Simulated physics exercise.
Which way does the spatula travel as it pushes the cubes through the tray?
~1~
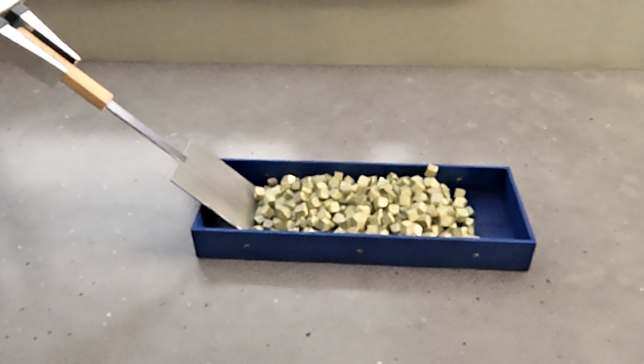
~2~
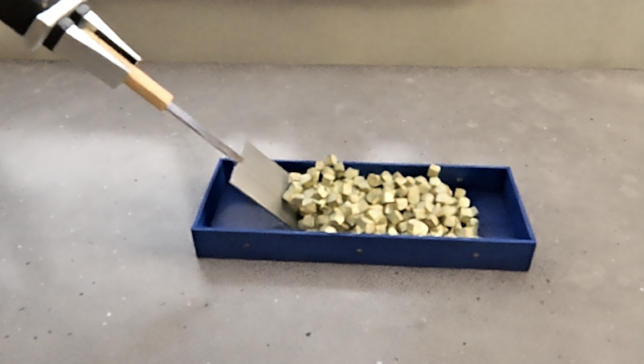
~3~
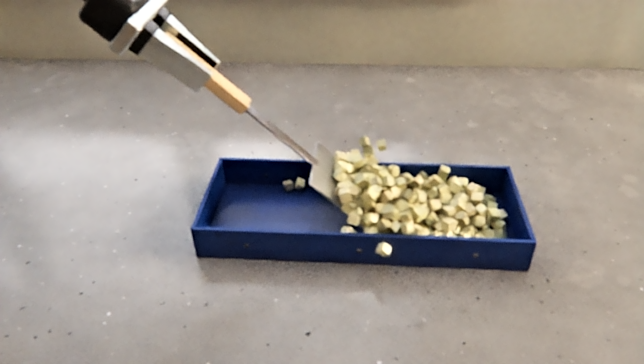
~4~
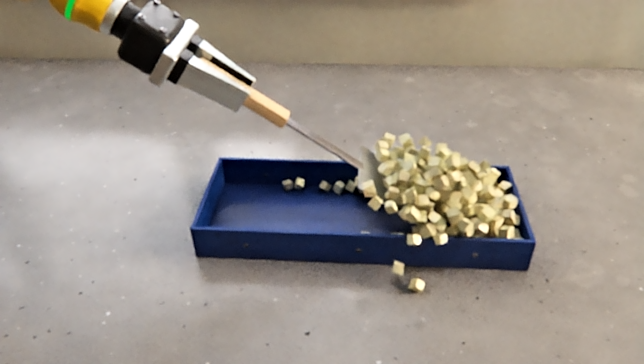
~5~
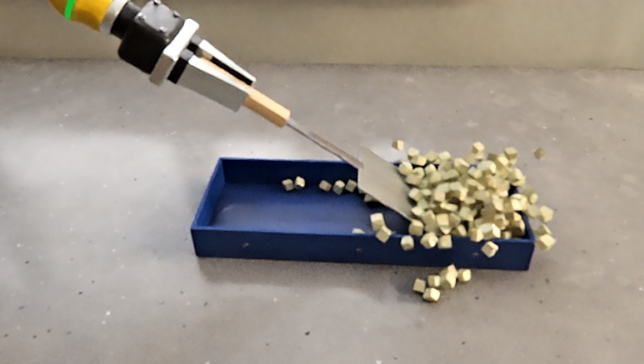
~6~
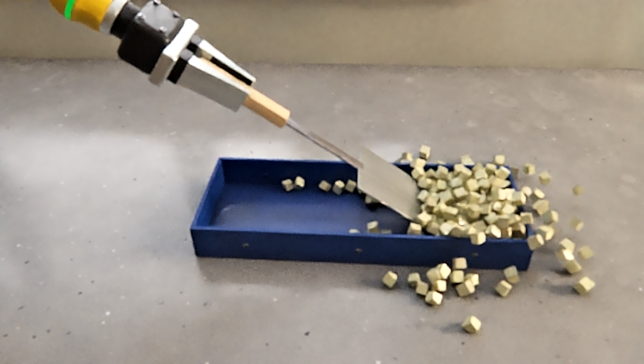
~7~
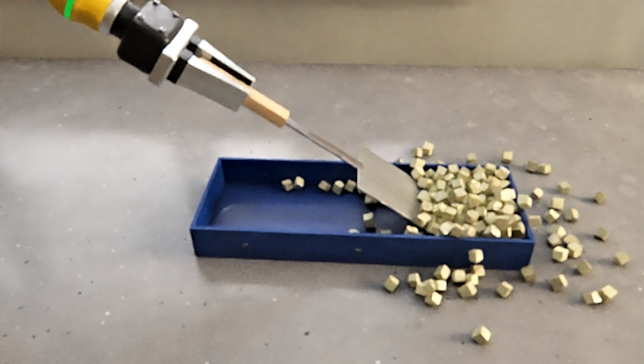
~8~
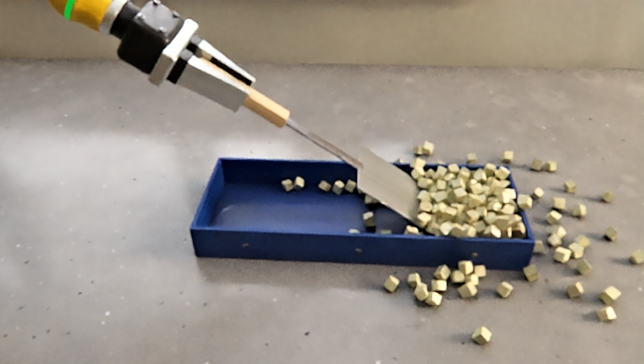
The spatula moves to the right, pushing the cubes toward the right end of the tray.
